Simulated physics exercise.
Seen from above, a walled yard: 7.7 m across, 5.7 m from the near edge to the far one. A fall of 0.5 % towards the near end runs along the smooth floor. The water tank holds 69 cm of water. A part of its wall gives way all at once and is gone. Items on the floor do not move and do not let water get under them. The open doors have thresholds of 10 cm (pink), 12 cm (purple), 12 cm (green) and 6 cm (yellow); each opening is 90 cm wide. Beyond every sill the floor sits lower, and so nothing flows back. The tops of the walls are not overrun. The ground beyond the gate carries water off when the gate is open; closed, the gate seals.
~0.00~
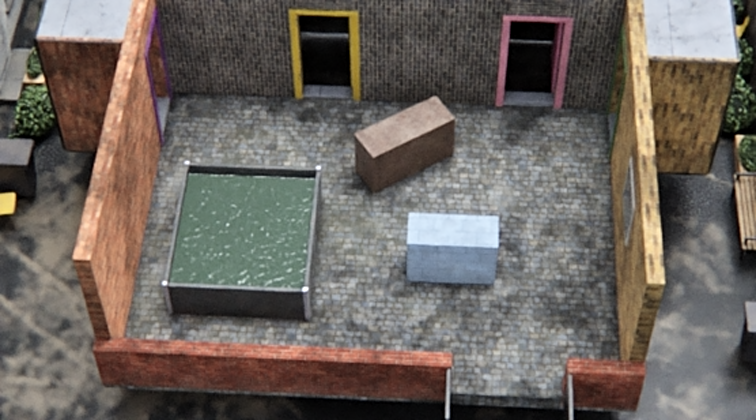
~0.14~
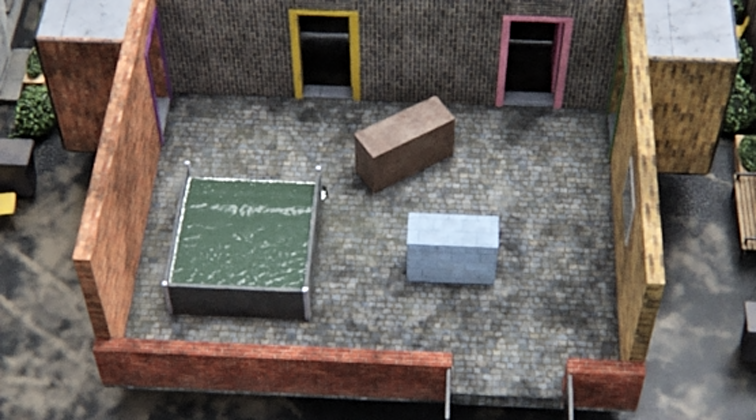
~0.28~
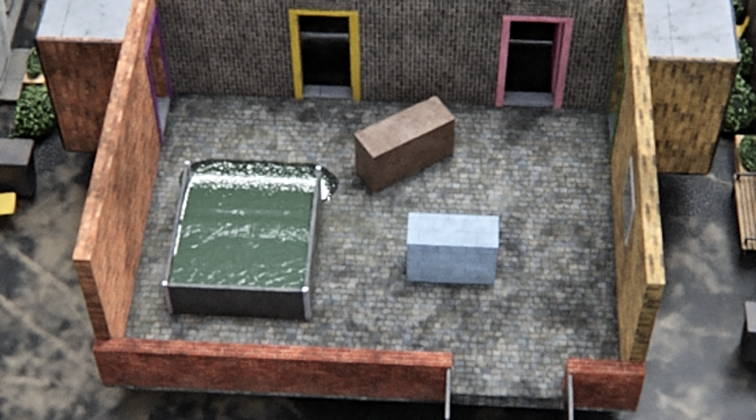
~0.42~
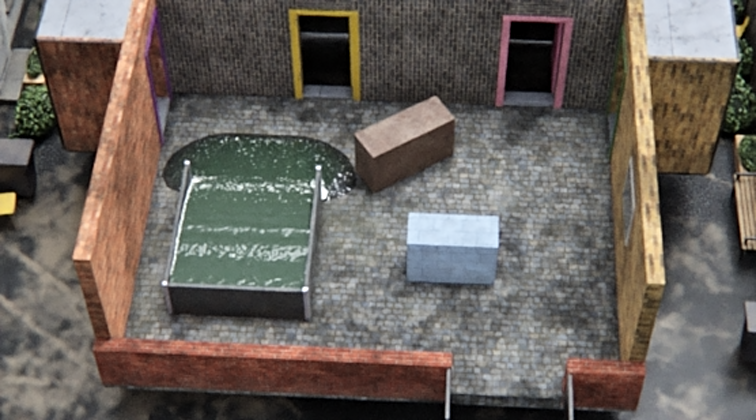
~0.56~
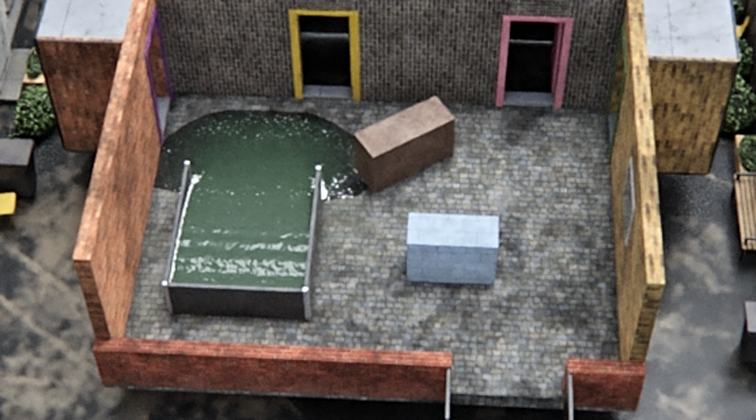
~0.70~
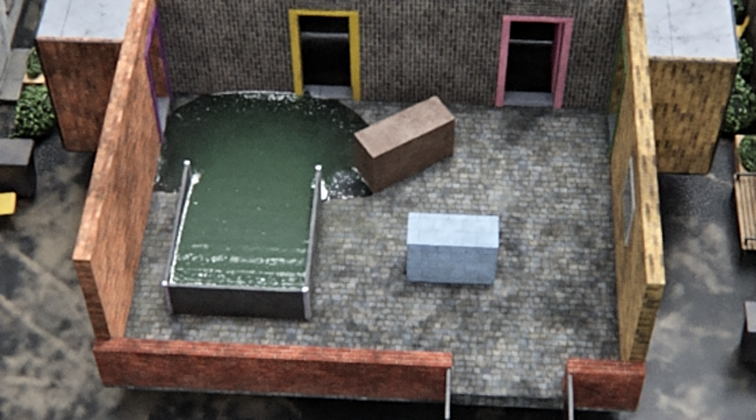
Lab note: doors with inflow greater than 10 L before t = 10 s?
At the pink door the amount let in will fall short of the limit. At the purple door the amount let in will top the limit. At the green door the amount let in will top the limit. At the yellow door the amount let in will top the limit.
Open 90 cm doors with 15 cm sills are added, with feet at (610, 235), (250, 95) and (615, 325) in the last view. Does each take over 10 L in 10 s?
Door 1: Lower; door 2: Higher; door 3: Lower.
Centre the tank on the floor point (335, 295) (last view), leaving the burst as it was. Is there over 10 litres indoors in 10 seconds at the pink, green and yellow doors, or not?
Checking each door against the limit: Pink does not exceed it, green tops it, yellow tops it.
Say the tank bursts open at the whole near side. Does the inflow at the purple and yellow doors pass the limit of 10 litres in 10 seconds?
At purple the amount is higher than the mark, while at yellow it is beneath the mark.
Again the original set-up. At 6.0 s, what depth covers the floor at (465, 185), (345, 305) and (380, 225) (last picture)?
In that order: 1, 0 and 2 cm.
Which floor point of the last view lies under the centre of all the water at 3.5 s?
At roughly (285, 169).
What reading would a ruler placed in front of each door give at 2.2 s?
You'd get pink at 1 cm, purple at 36 cm, green at 0 cm, and yellow at 30 cm.
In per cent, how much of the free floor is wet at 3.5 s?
I'd say around 45 %.
After 1.4 s water covers 25 % of the floor and is deepest (44 cm) near (262, 106); pink door not reached, purple door 25 cm at the sill, 1 L in, green door not reached, yellow door 26 cm at the sill, 73 L in.
After 2.2 s water covers 30 % of the floor and is deepest (44 cm) near (172, 94); pink door not reached, purple door 36 cm at the sill, 92 L in, green door not reached, yellow door 30 cm at the sill, 216 L in.
After 3.5 s water covers 45 % of the floor and is deepest (28 cm) near (168, 117); pink door 9 cm at the sill, 0 L in, purple door 27 cm at the sill, 269 L in, green door 13 cm at the sill, 0 L in, yellow door 20 cm at the sill, 377 L in.
After 6.0 s water covers 75 % of the floor and is deepest (20 cm) near (120, 364); pink door 5 cm at the sill, 0 L in, purple door 11 cm at the sill, 336 L in, green door 15 cm at the sill, 59 L in, yellow door 14 cm at the sill, 465 L in.
After 10.0 s water covers 95 % of the floor and is deepest (10 cm) near (519, 372); pink door 3 cm at the sill, 0 L in, purple door 8 cm at the sill, 337 L in, green door 6 cm at the sill, 64 L in, yellow door 6 cm at the sill, 513 L in.
